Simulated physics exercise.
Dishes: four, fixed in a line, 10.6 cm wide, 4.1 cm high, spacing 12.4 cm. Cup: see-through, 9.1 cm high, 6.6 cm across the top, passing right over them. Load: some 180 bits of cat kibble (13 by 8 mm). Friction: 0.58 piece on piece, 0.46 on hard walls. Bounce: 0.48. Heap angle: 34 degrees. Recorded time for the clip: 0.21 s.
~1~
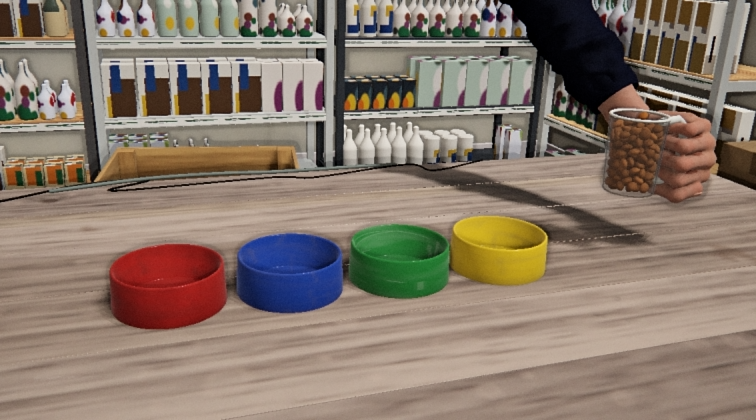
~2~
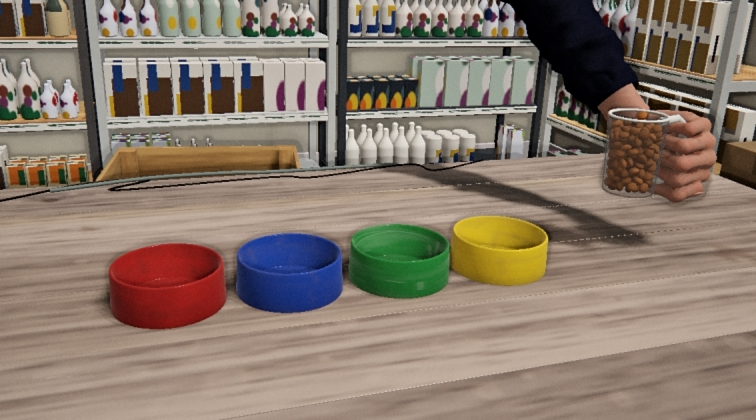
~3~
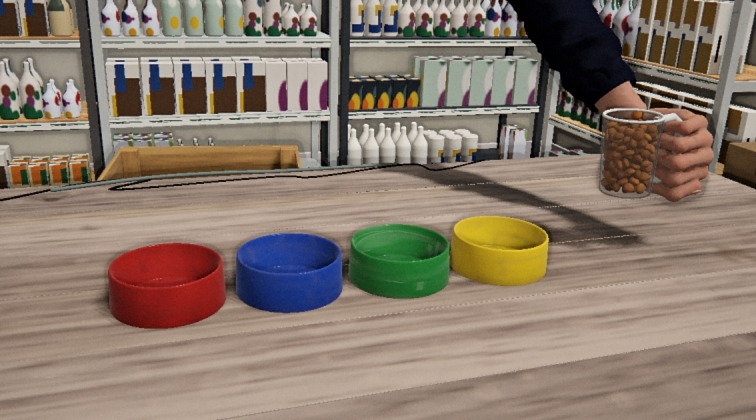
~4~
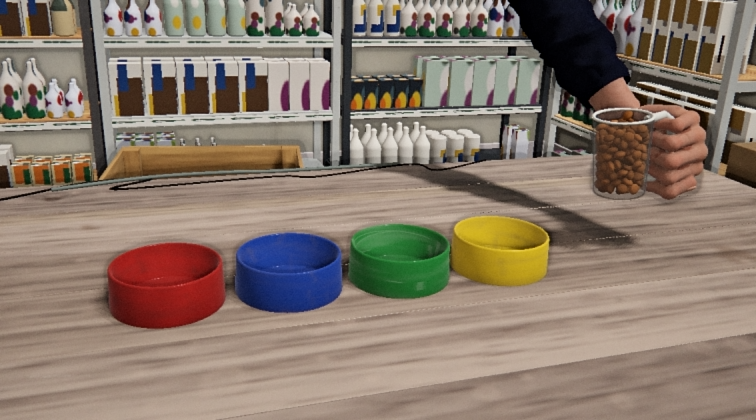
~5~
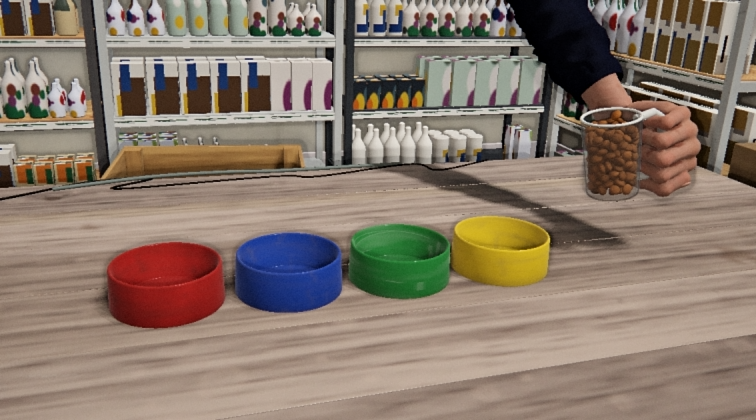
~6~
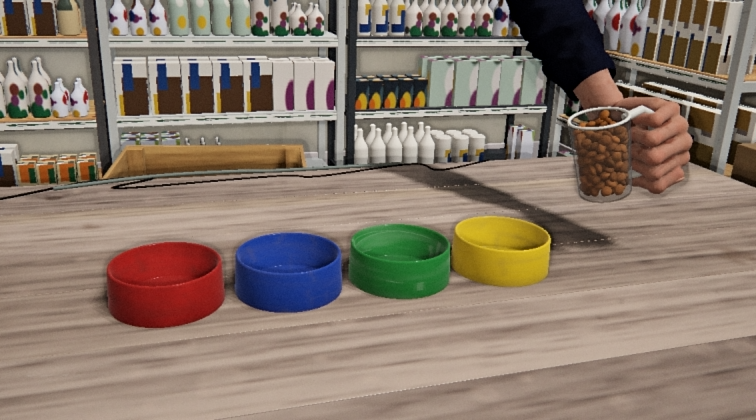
A shop with stocked shelves of bottles and boxes along the back is seen from slightly above a pale wooden counter, in a view that stays essentially still. Red, blue, green and yellow dishes sit in a row from left to right, while a dark-sleeved arm at right grips a clear cup of brown kibble. The hand shifts the cup a little leftward, gradually leaning it toward the dishes, which remain in place.
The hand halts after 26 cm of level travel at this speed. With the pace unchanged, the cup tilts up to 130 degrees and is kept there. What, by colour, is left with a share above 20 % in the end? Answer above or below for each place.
Red: Below, blue: Below, green: Above, yellow: Below, counter: Below.
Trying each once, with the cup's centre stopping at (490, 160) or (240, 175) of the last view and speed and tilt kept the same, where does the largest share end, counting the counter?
On the first run most goes to green, and on the second to red.
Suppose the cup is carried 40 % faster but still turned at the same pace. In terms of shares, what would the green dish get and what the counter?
Green: 100; counter: 0.
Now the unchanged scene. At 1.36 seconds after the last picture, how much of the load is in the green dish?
By that moment it's near 95 percent.
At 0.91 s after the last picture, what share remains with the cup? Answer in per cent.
Roughly 80 per cent.
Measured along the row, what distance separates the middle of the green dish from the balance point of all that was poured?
1 cm or so, leftwards.
Then, 0.54 s after the last picture, tilt 69 degrees; cup holds 100 %.
Then, 0.91 s after the last picture, tilt 106 degrees; cup holds 80 %, green 15 %.
Then, 1.36 s after the last picture, tilt 130 degrees; cup holds 0 %, green 95 %.
In the end, red 0 %, blue 0 %, green 95 %, yellow 0 %, counter 5 %.
